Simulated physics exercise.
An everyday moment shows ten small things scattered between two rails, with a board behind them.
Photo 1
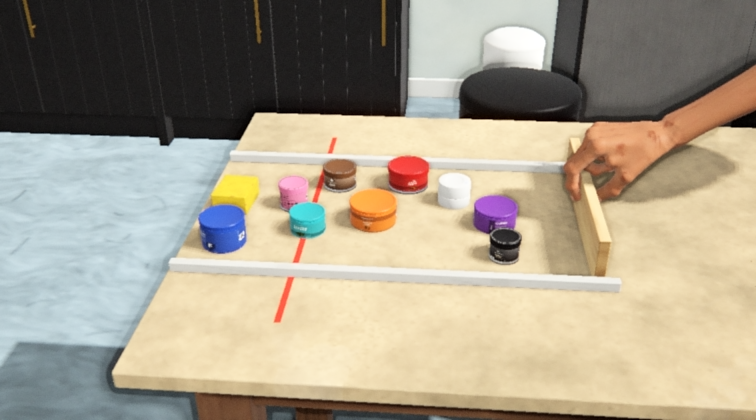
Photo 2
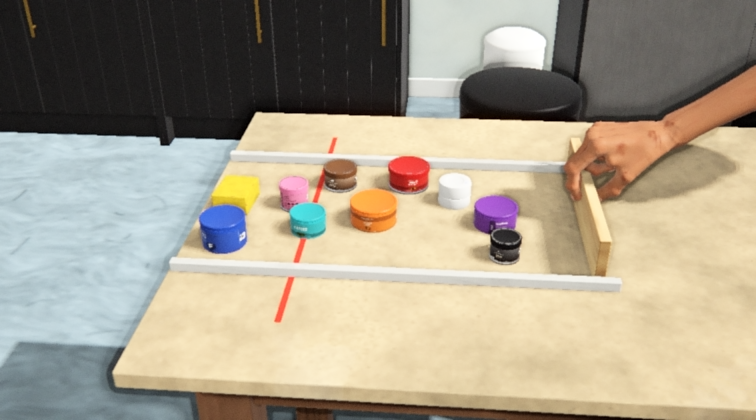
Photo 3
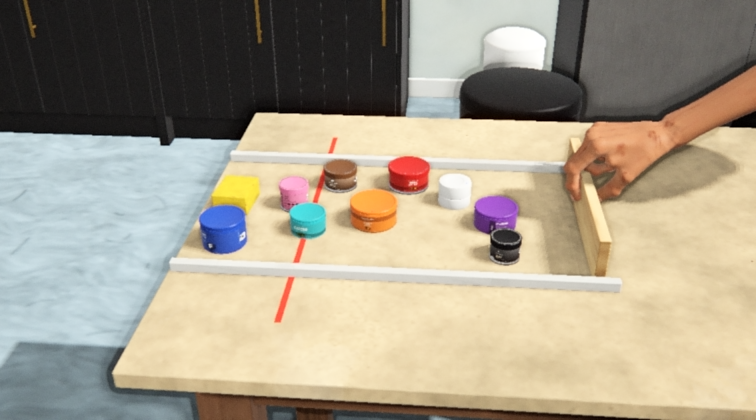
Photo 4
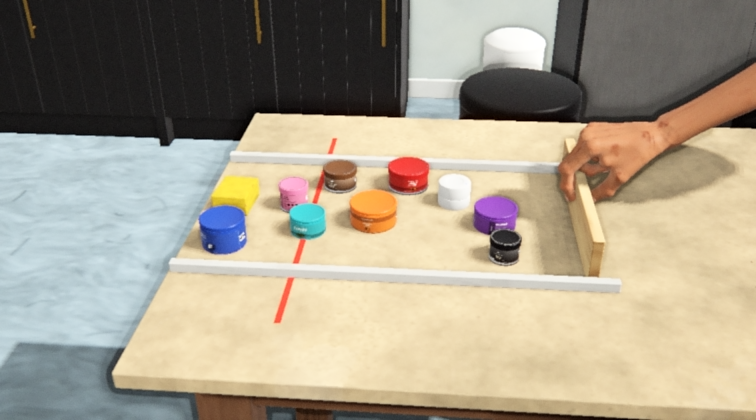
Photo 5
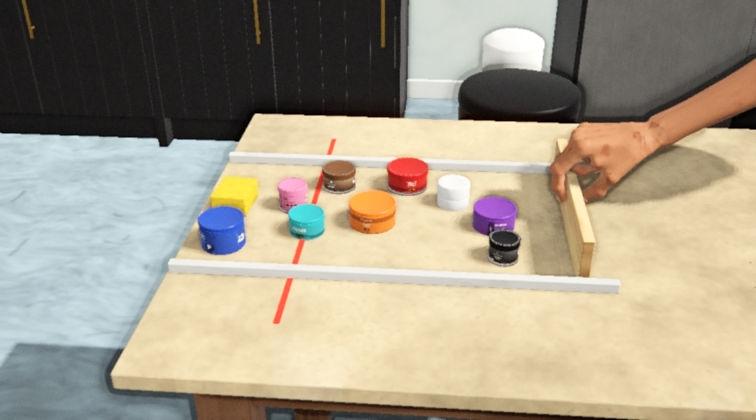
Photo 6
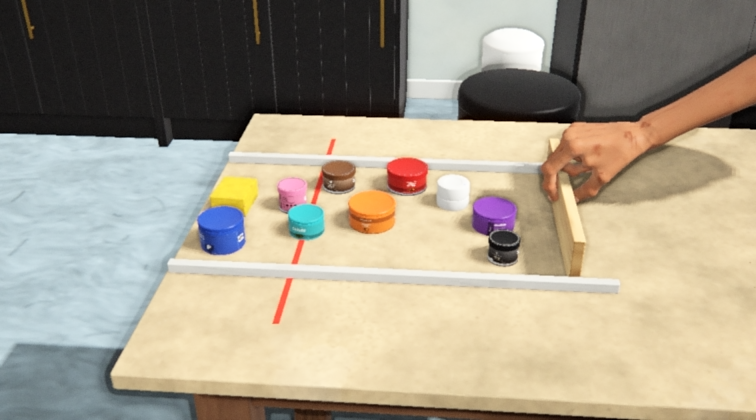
A hand held a wooden board still at the right of ten small containers and blocks between two rails, then slid it slightly left, while the colourful items stayed in place.
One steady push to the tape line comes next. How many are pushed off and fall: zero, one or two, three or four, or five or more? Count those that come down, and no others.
Band: No fallers.
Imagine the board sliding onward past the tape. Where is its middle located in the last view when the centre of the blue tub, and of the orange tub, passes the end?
Middle approx. at (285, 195), then approx. at (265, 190).
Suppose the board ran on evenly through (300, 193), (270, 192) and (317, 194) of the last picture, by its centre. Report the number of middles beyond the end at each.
Counts: 0, 2, 0.
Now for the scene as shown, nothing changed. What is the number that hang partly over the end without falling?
1 in all.
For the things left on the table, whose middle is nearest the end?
Foremost is the yellow block.
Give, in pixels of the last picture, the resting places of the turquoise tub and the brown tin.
Approximately (255, 232) for one, approximately (263, 177) for the other.
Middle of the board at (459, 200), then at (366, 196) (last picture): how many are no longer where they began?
The counts are 3 and 8.
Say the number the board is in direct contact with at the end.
4 in contact.
Soon after, none off yet; yellow block at rest near (235, 196); blue tub at rest near (222, 231); pink pot at rest near (292, 196).
At rest, the number that fall off is zero.
